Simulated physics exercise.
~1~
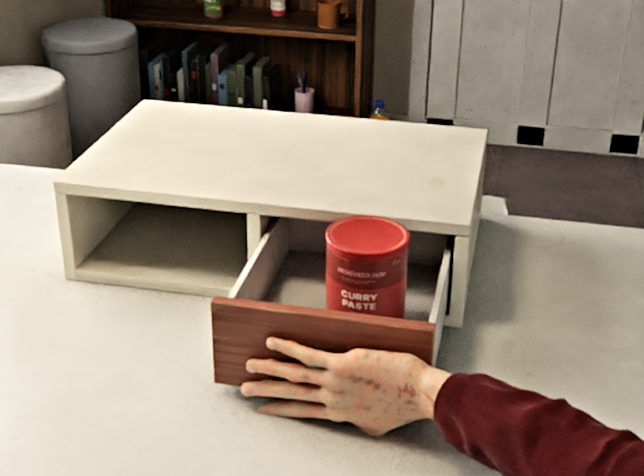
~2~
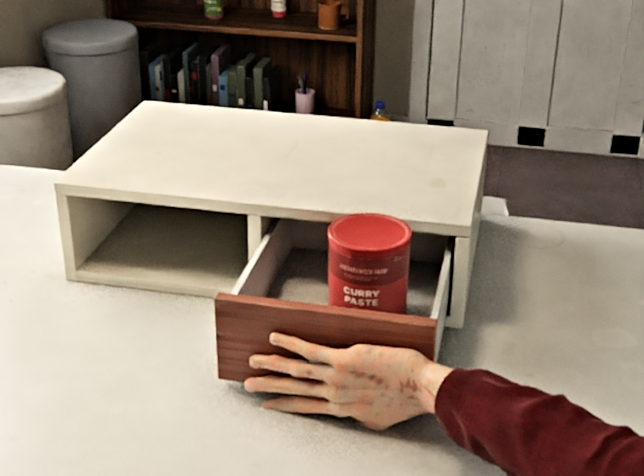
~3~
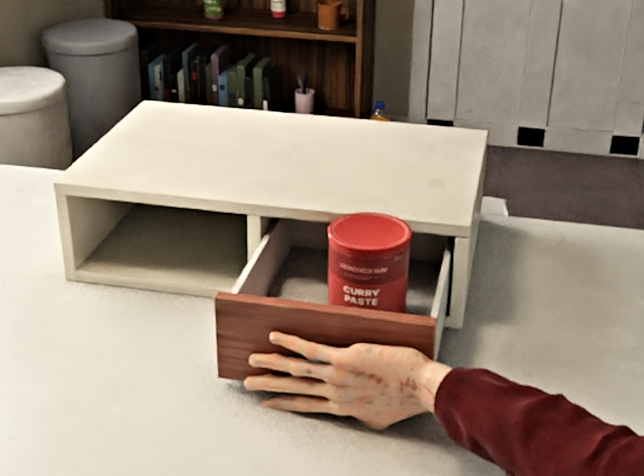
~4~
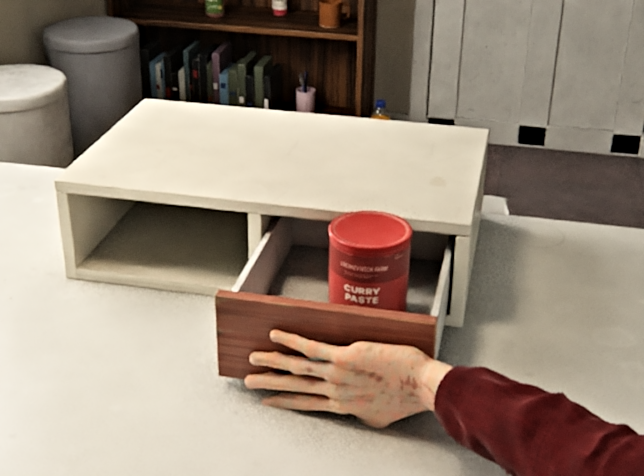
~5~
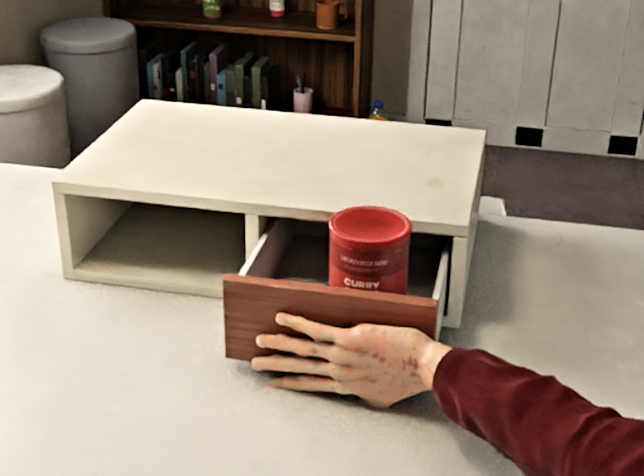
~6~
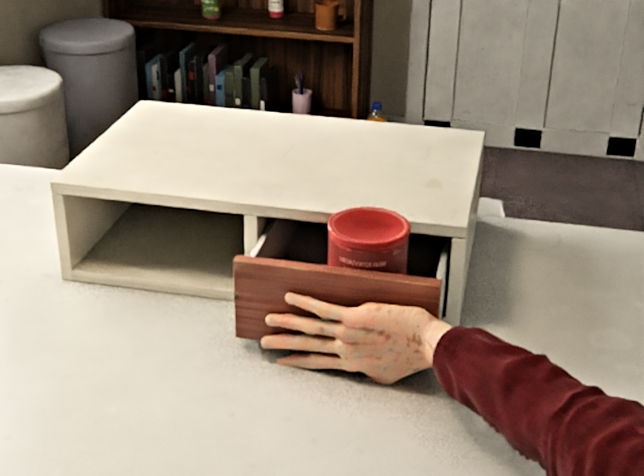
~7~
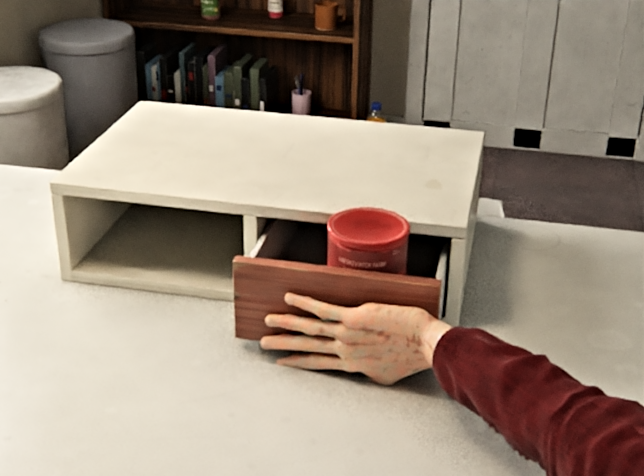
A red tub of curry paste stood upright in an open drawer of a low cream cabinet as a hand in a maroon sleeve pushed the wooden front partway in, but the drawer jammed and stayed open with the tub still inside.
